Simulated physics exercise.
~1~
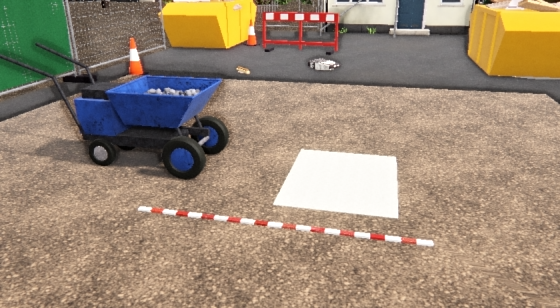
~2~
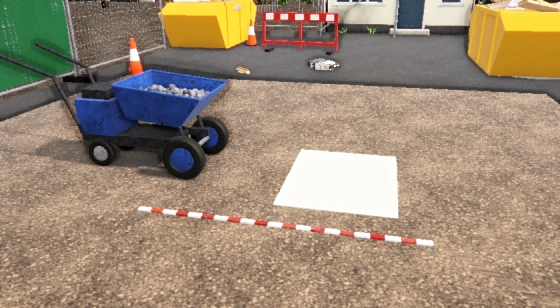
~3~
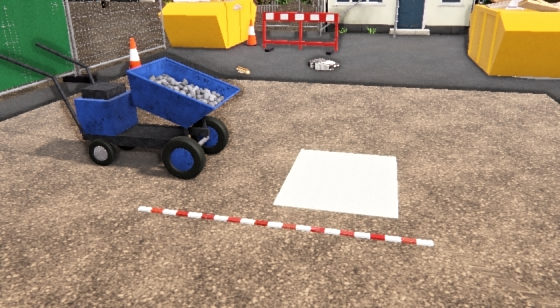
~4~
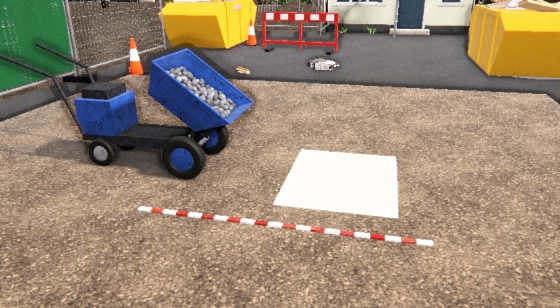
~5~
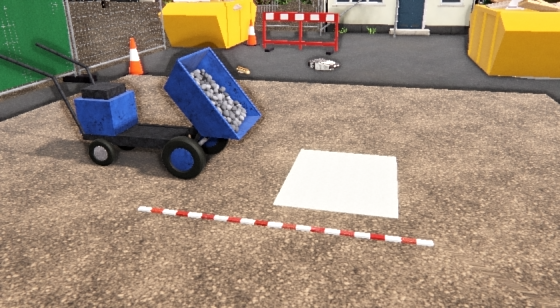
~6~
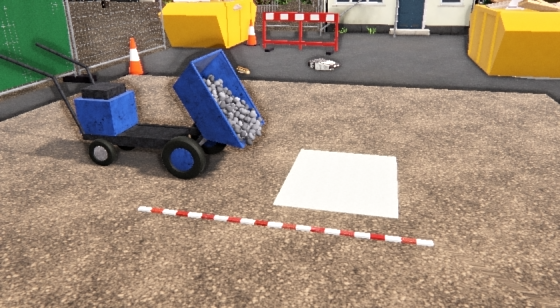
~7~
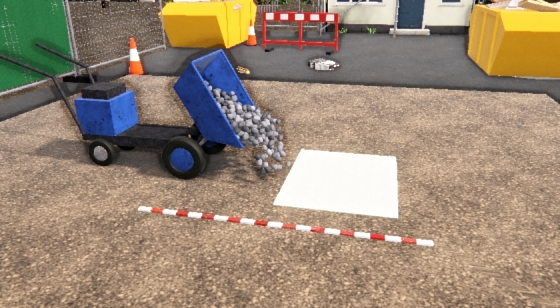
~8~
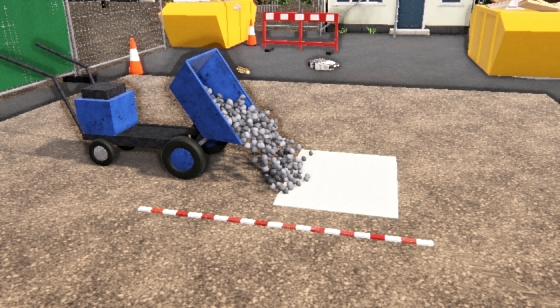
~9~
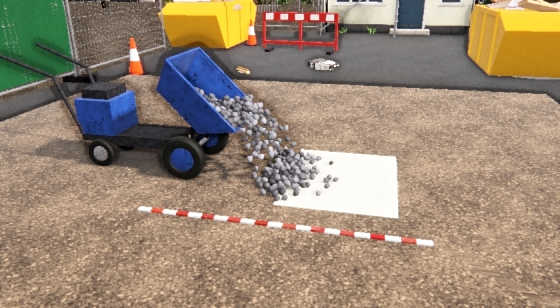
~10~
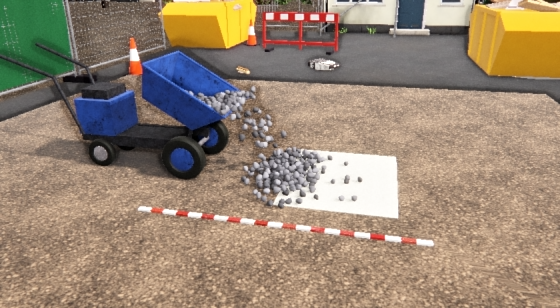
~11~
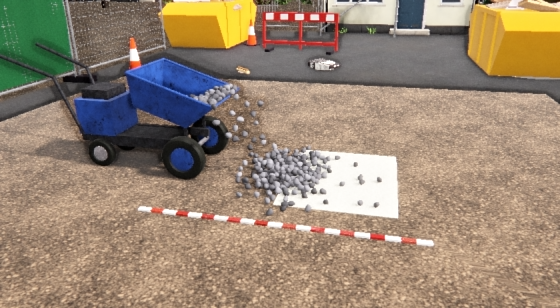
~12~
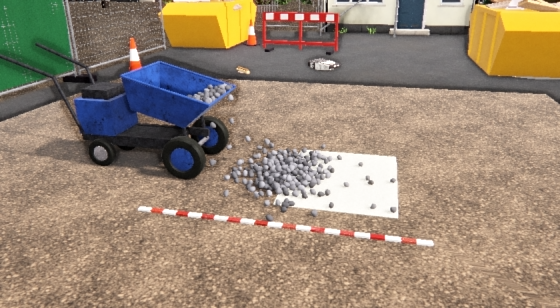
Blue barrow tray tipping right and spilling grey cobbles partly onto a white sheet, then lowering with some stones still inside.
